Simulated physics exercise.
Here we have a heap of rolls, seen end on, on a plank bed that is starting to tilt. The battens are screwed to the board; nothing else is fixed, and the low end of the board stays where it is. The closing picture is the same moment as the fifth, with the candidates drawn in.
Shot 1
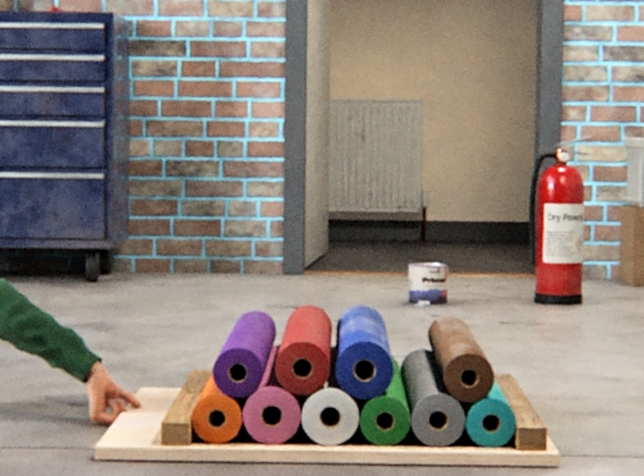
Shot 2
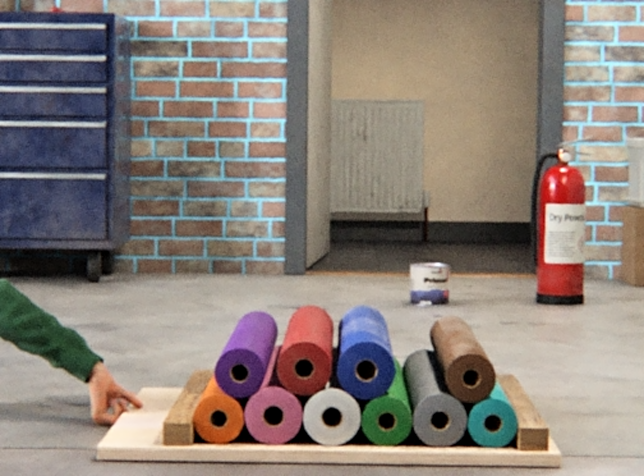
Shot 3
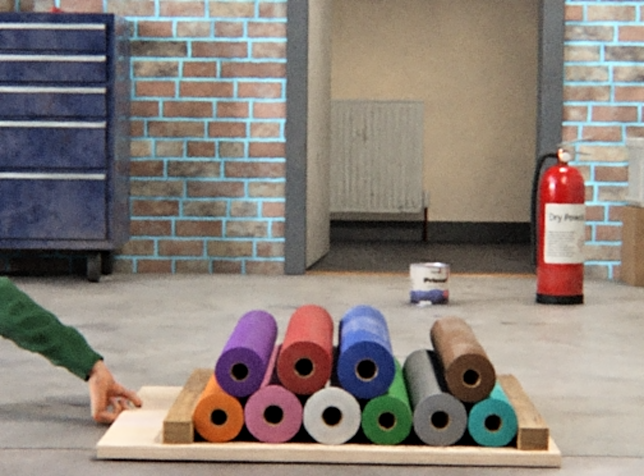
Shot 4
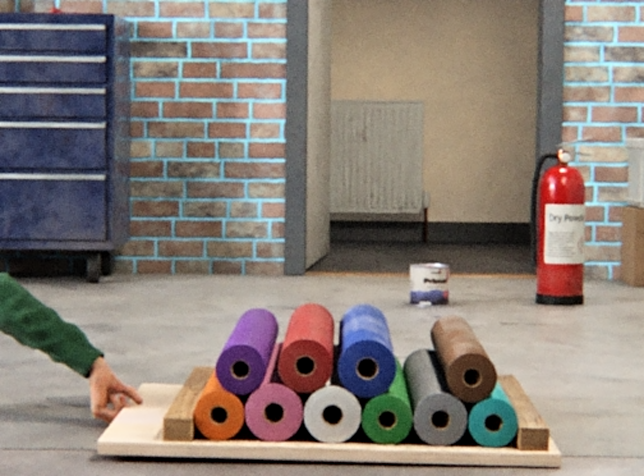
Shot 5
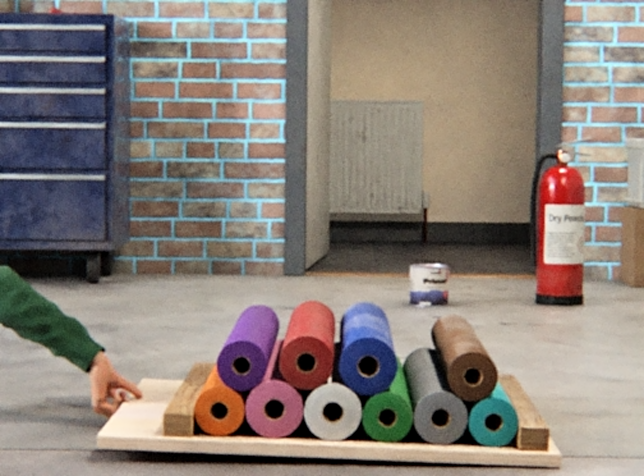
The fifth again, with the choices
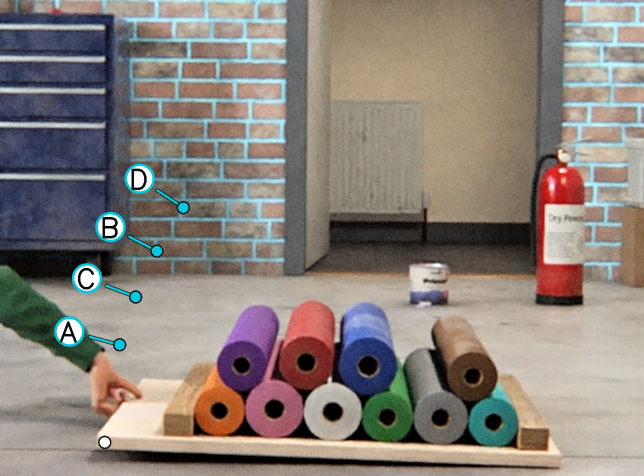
In a brick-walled workshop, a green-sleeved hand slightly lifting the left end of a board stacked with colourful rolls between battens.
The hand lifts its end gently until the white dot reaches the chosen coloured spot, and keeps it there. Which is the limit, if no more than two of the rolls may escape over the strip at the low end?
The last mark within the limit is B.
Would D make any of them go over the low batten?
Yes, at D.
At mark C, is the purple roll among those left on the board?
Yes, with C.
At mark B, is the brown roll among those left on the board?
No.
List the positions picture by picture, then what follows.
Orange roll (217, 419); pink roll (272, 416); white roll (330, 417), in the first frame.
White roll (332, 417); green roll (387, 421), in the second frame.
Board (331, 412); orange roll (219, 418); pink roll (274, 415); red roll (304, 367), in the third frame.
Board (331, 411); orange roll (219, 415); pink roll (274, 413), in the fourth frame.
Board (331, 408); orange roll (219, 411); pink roll (275, 409), in the fifth frame.
On the marked copy, A at (120, 345); B at (157, 251); C at (136, 297); D at (183, 208); the white dot at (105, 442).
Following B. Soon after the start, board at 16°.
Later, board at 27°.
In the end, board at 27°, two over the low batten (brown, blue).
As for the rest, A none over the low batten; C none over the low batten; D three over the low batten (brown, red, blue).
